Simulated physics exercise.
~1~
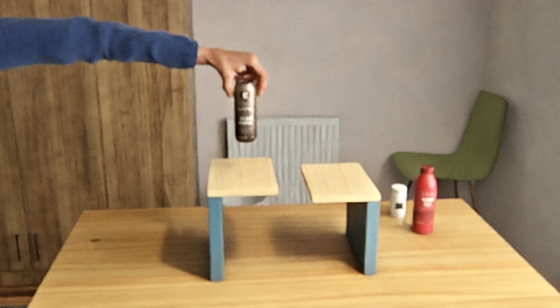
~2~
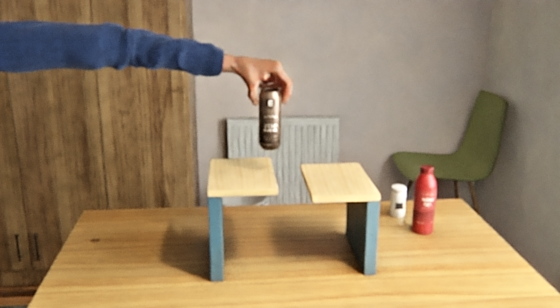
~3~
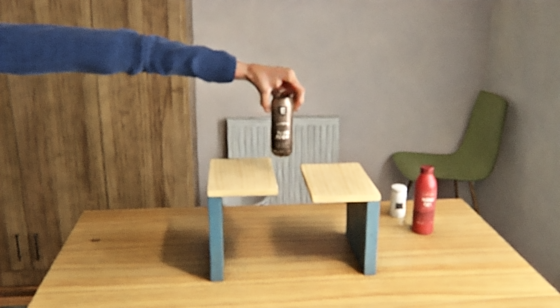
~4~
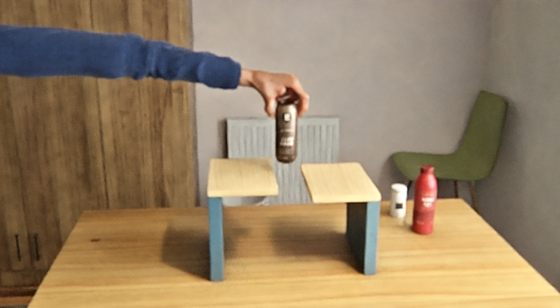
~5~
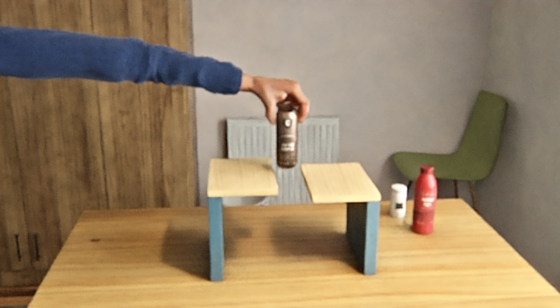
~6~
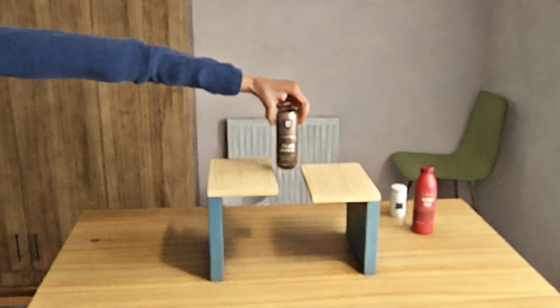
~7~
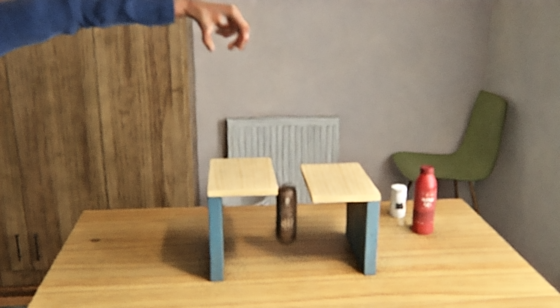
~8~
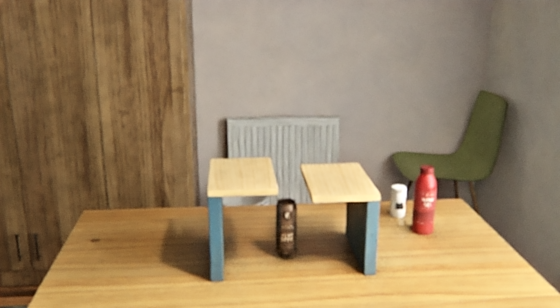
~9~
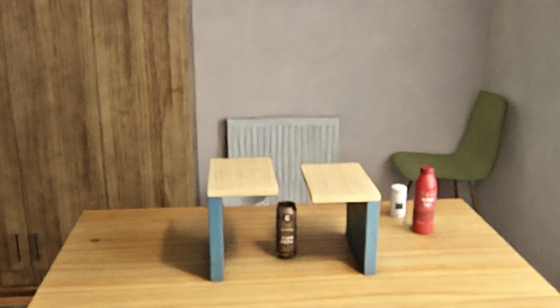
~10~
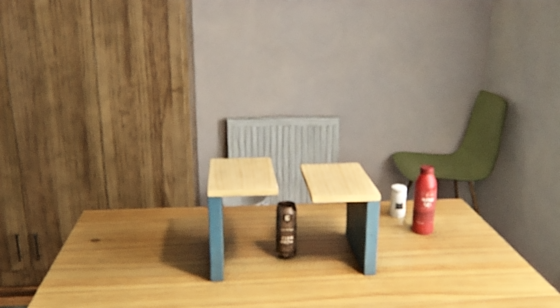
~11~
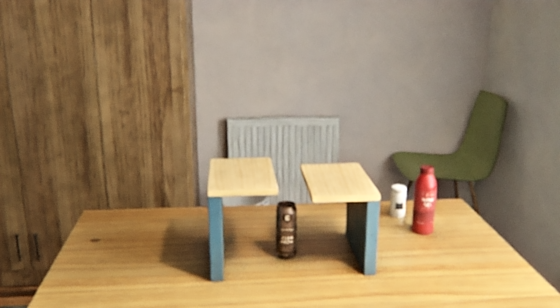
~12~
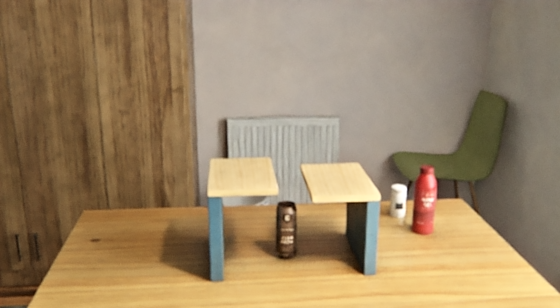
A brown can, released by a hand, drops between two supports and stands on the table.
